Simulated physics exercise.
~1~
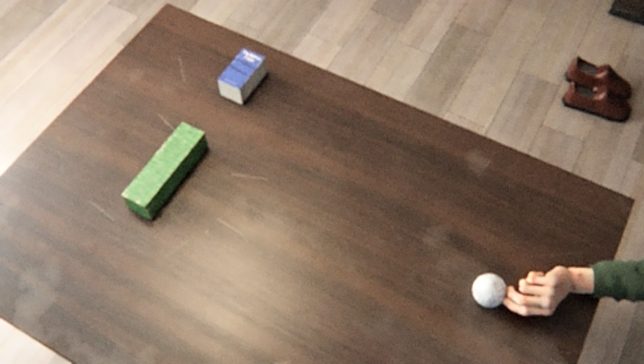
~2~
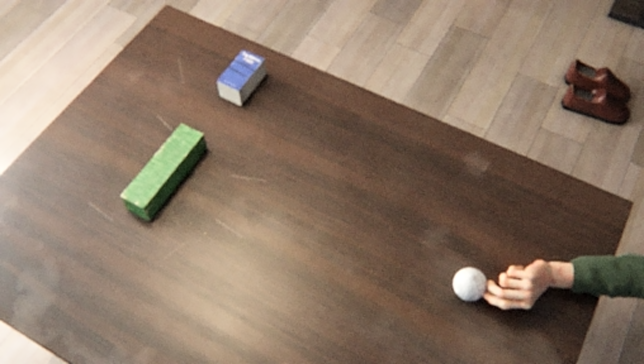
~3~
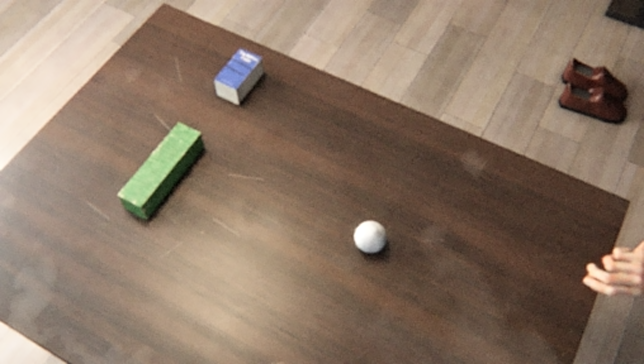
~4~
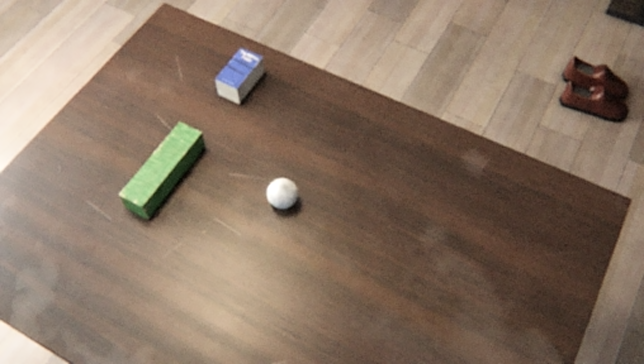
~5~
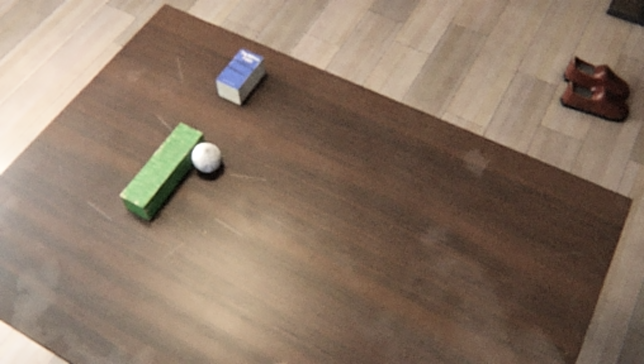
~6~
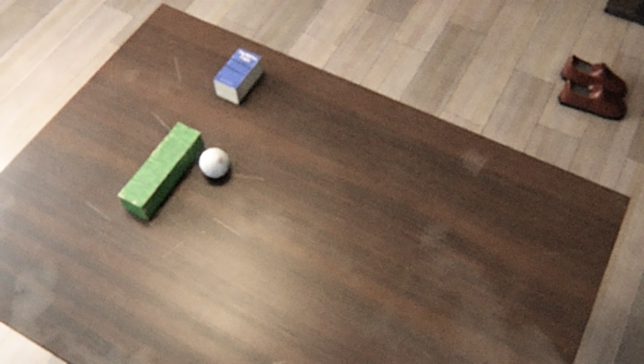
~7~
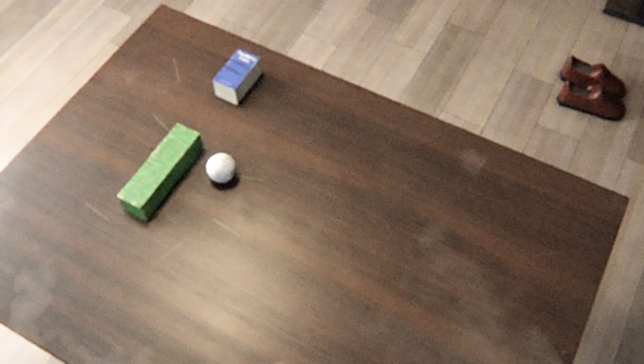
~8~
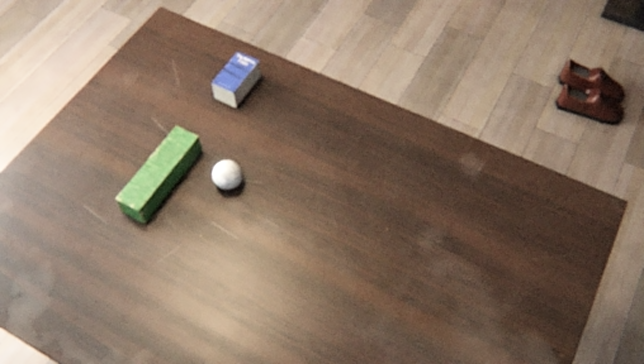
We see a hand roll a white onion up and to the left across a dark wooden table, then draw back out of view. The onion hits a green block near a blue book, bounces off, and moves slightly back to the right and down.
